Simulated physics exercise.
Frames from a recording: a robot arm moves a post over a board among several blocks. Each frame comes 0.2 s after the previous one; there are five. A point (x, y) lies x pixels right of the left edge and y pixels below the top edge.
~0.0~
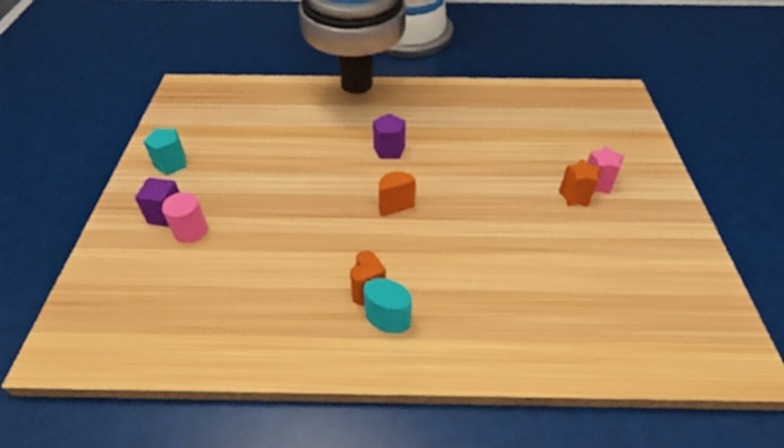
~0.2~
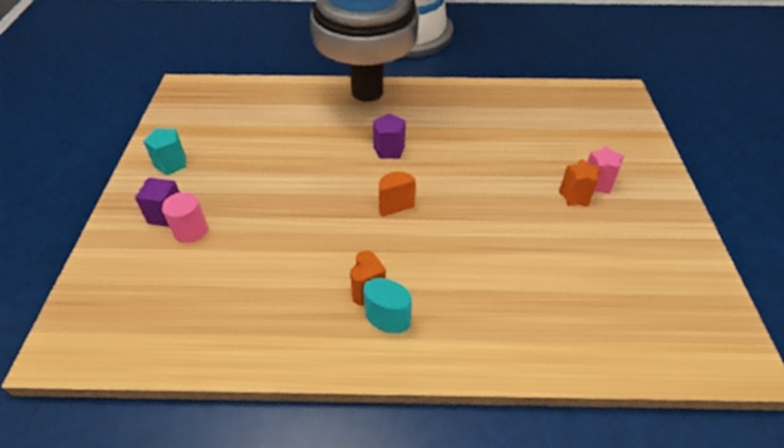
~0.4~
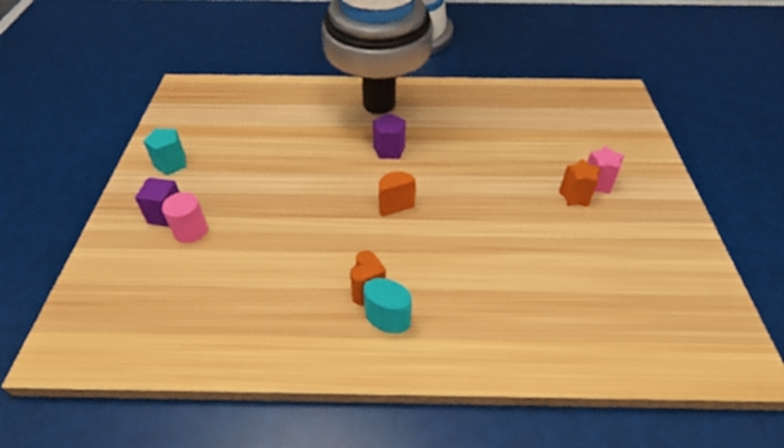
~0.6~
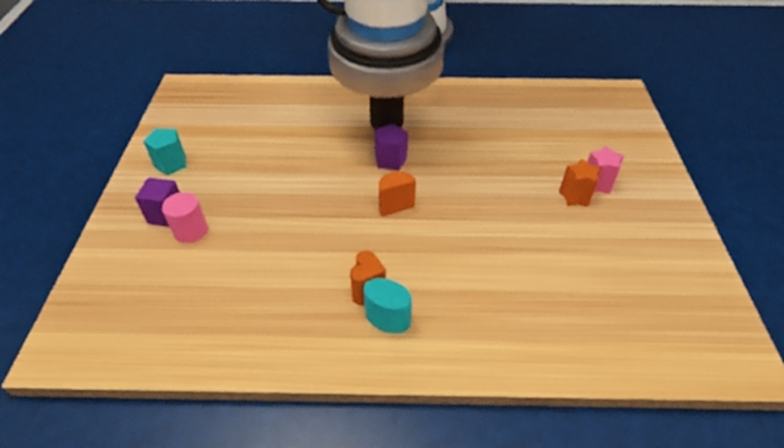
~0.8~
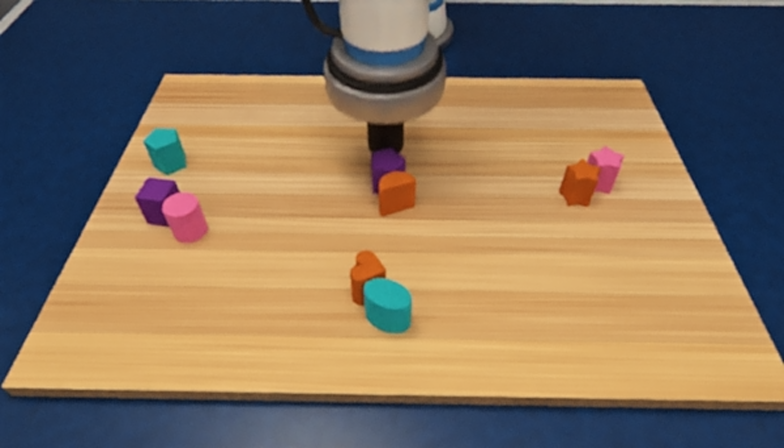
We see a robot arm lower its dark post toward a purple pentagonal block on a wooden board, then push it down the board to an orange half-round block, while the other coloured blocks stay still.
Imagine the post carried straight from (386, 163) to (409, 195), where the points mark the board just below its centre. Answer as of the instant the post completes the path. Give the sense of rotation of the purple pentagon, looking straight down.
If we look at it from overhead, the purple pentagon pivots clockwise.
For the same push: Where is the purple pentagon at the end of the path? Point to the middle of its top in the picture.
It will likely be found at (396, 191).
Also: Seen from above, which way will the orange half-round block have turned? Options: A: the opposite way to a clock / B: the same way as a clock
A.
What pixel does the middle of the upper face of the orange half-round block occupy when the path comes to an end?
(396, 213)
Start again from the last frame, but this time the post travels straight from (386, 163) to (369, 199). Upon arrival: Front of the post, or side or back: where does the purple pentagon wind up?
I believe the purple pentagon keeps its place ahead of the post.
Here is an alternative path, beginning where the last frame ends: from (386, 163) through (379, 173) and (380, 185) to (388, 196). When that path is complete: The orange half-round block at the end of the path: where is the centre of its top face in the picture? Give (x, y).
Around pixel (405, 217).
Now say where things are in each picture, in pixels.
Post's lower end at (357, 85); purple pentagon at (389, 123); orange half-round block at (395, 179), in the first picture.
Post at (368, 93); blocks still, in the second picture.
Post at (379, 105); blocks still, in the third picture.
Post at (387, 122); purple pentagon at (390, 134), in the fourth picture.
Post at (386, 146); purple pentagon at (387, 159); orange half-round block at (395, 179), in the fifth picture.
The first path, step by step. Halfway along, post at (397, 161); purple pentagon at (390, 174), turned 35° clockwise; orange half-round block at (396, 195), turned 35° anticlockwise.
At the end, post at (410, 178); purple pentagon at (396, 191), turned 55° clockwise; orange half-round block at (396, 213), turned 20° anticlockwise.
